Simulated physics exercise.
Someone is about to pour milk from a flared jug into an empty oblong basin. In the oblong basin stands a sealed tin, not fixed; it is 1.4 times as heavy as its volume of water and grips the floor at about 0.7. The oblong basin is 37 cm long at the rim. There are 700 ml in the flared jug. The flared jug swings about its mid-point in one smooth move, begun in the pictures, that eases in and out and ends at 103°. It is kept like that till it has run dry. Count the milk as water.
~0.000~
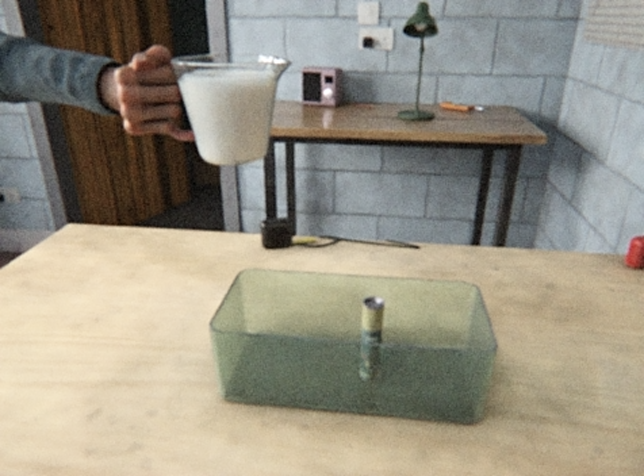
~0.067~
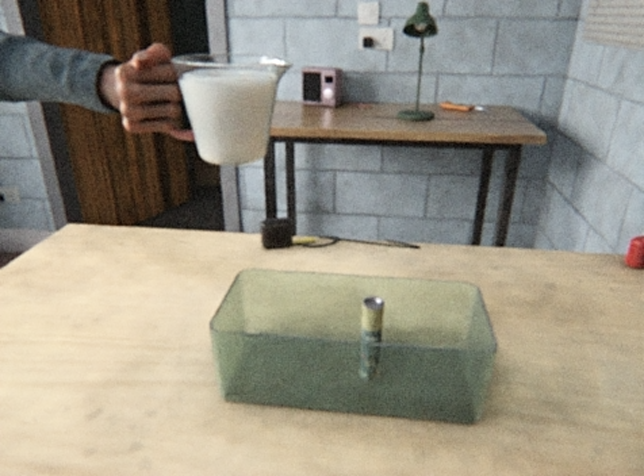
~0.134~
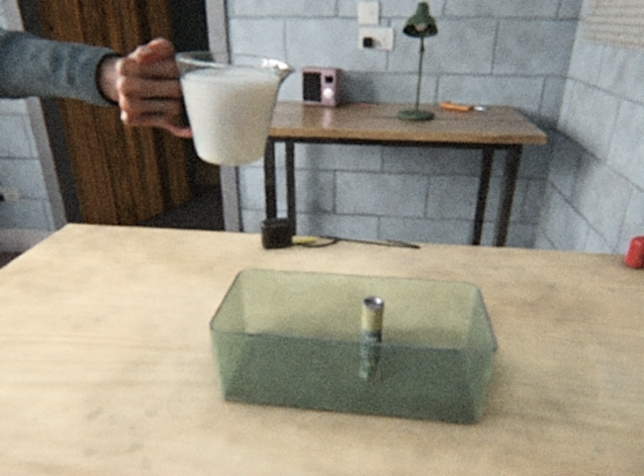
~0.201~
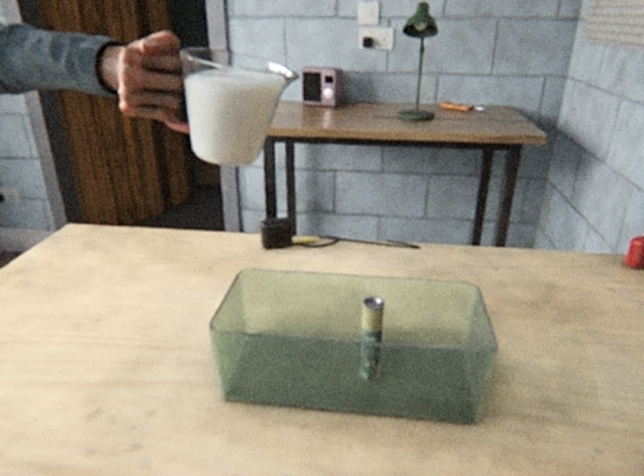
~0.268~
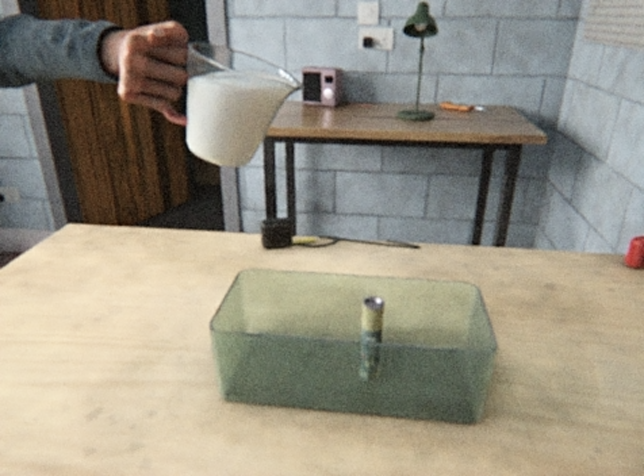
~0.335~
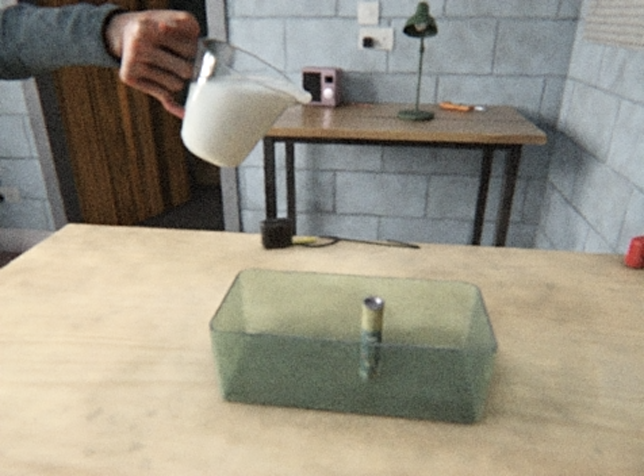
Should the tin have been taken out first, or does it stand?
It goes over.
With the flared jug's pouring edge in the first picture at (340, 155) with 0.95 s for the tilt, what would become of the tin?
Then it goes over.
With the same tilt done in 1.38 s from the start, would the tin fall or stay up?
The tin topples.
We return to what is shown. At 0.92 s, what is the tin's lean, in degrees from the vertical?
About 5°.
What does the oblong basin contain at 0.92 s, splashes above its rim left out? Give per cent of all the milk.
Near 66 in a hundred.
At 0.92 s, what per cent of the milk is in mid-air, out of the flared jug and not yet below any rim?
About 26 per cent.
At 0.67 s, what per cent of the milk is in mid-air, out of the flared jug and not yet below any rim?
About 38 per cent.
By 0.67 s the tilt is 82° and 51 per cent is still to pour; the tin stands where it began.
By 0.92 s the tilt is 103° and 8 per cent is still to pour; the tin stands 2 cm from where it began.
By 1.17 s the tilt is 103° and 0 per cent is still to pour; the tin lies on its side.
By 1.45 s the tilt is 103° and 0 per cent is still to pour; the tin lies on its side.
At rest the tin lies on its side.
